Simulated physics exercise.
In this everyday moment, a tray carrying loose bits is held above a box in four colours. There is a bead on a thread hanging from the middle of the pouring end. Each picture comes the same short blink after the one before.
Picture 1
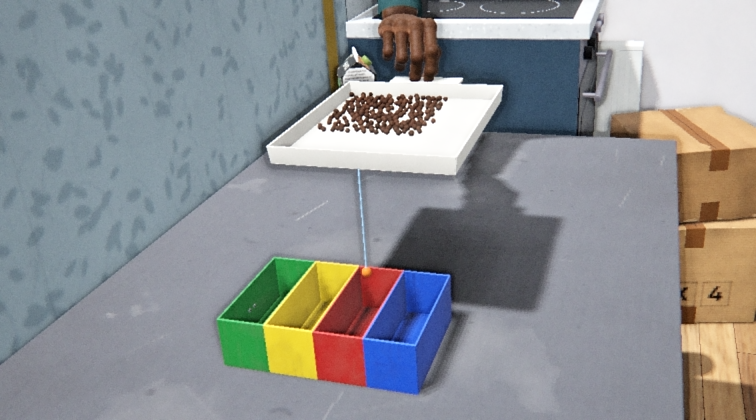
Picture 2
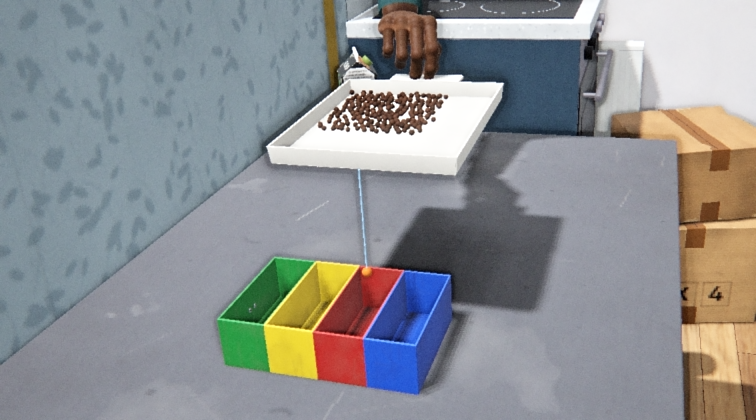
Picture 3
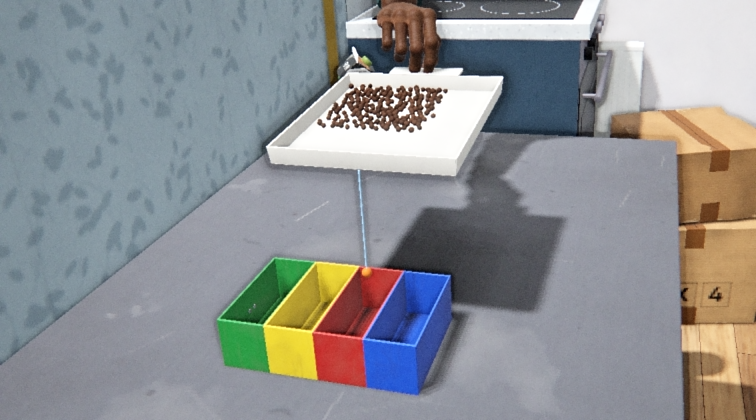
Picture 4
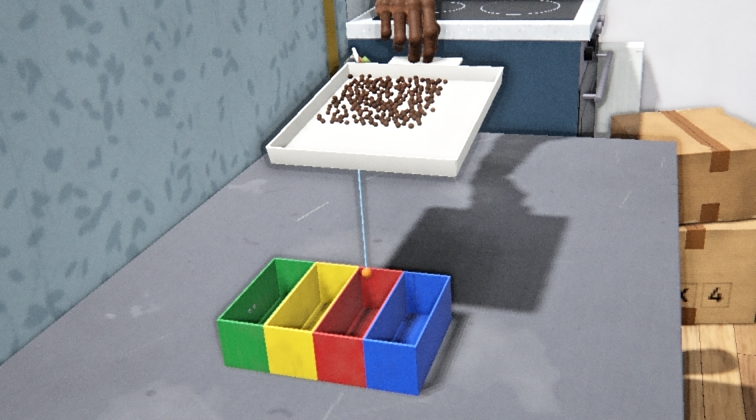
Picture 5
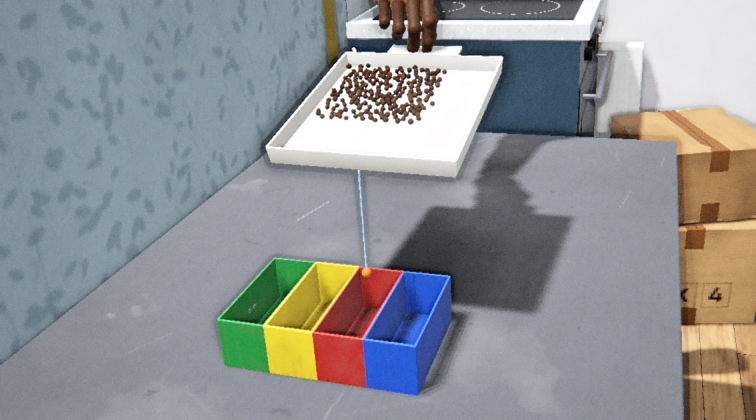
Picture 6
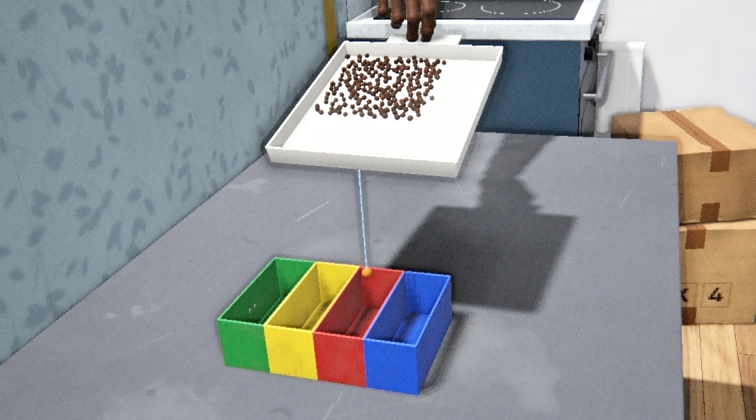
White tray of small brown berries tilting gradually as a hand raises its far end above a green, yellow, red and blue box.
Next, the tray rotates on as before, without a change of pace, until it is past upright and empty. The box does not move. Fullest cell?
Fullest: Red.
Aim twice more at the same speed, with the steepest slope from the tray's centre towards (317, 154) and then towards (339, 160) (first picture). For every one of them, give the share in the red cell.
You'd see roughly 0 per cent the first time and 0 per cent the second.
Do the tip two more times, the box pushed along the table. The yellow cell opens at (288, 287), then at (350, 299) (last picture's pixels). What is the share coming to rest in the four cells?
First 70 %, then 100 %.
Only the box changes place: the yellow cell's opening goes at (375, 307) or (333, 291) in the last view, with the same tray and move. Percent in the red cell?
Close to 20 in a hundred, then close to 30 in a hundred.
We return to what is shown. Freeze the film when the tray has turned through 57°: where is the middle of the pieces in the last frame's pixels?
The centre of the load shows up near (355, 155) in the last view.
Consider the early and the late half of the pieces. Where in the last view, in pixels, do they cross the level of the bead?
The leading part at (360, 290), the rest of it at (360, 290).
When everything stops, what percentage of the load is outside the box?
Call it some 20 percent of the pieces.
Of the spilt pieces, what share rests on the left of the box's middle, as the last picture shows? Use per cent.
Estimate: Roughly 10 %.
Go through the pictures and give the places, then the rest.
In the first frame, corners of the pouring end at (270, 146) and (454, 156), level; middle of the load at (381, 112), allspice berries; bead on its thread at (367, 272); green cell at (243, 341); yellow cell at (290, 347); red cell at (339, 354); blue cell at (391, 362).
In the second frame, corners of the pouring end at (270, 146) and (455, 156), level; middle of the load at (381, 110).
In the third frame, corners of the pouring end at (269, 146) and (455, 157), tipped barely, level across its low end; middle of the load at (380, 105).
In the fourth frame, corners of the pouring end at (269, 147) and (454, 159), tipped a little, level across its low end; middle of the load at (380, 98).
In the fifth frame, corners of the pouring end at (269, 146) and (454, 160), tipped a little, level across its low end; middle of the load at (379, 91).
In the sixth frame, corners of the pouring end at (269, 146) and (455, 161), tipped a little, level across its low end; middle of the load at (378, 84); green cell at (244, 341); yellow cell at (291, 348); red cell at (340, 355); blue cell at (391, 362).
Soon after the last picture, tray tipped steeply; nearly all on the tray; a stray few in the blue cell; a stray few in the red cell; a stray few in the green cell; a stray few in the yellow cell; a stray few falling or outside the box.
A little later, tray tipped right over; nearly all on the tray; a stray few in the red cell; a stray few in the blue cell; a stray few in the yellow cell; a stray few in the green cell; a stray few falling or outside the box.
Later still, tray tipped past a quarter turn; about a third in the red cell; about a quarter in the blue cell; about a quarter in the yellow cell; a stray few in the green cell; about a quarter falling or outside the box.
At rest, tray tipped past a quarter turn; about a third in the red cell; about a quarter in the blue cell; about a quarter in the yellow cell; a stray few in the green cell; about a quarter outside the box.
